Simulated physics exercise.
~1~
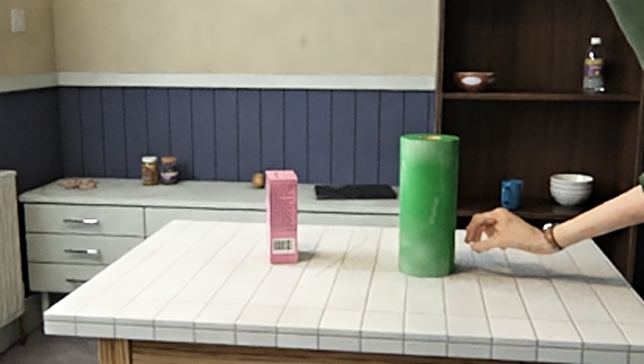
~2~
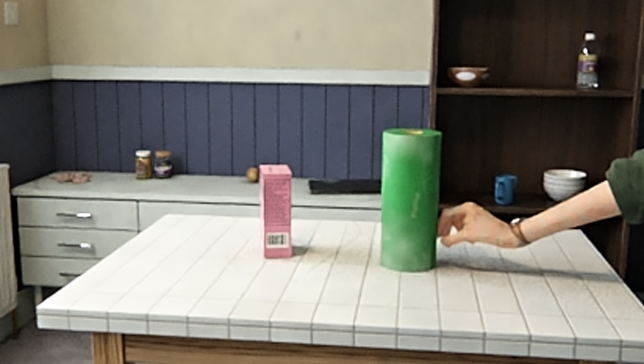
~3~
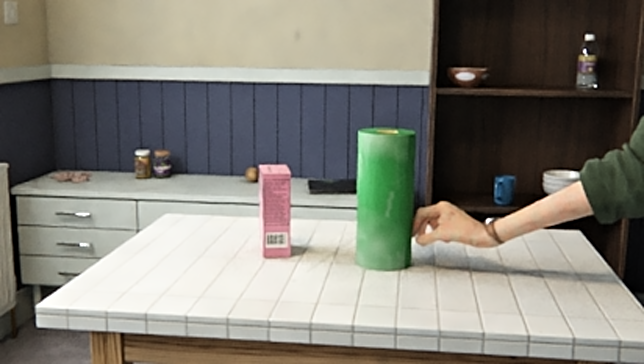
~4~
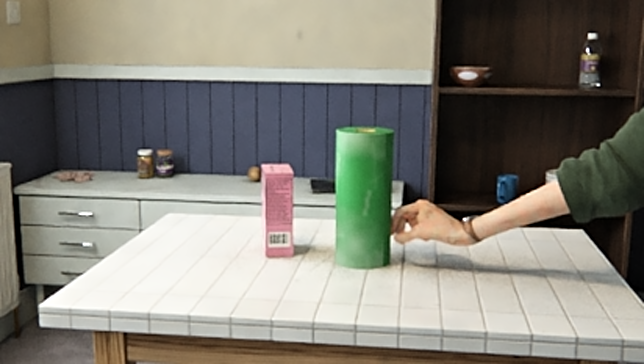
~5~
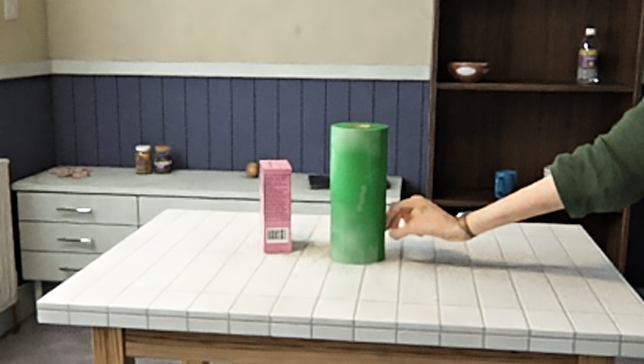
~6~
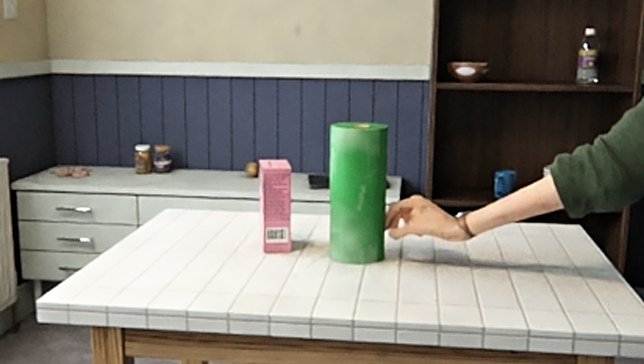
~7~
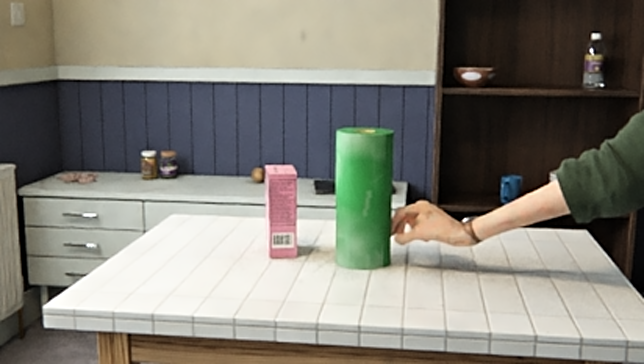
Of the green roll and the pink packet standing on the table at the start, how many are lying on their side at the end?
None of them are lying down. The green roll and the pink packet are both still upright at the end.
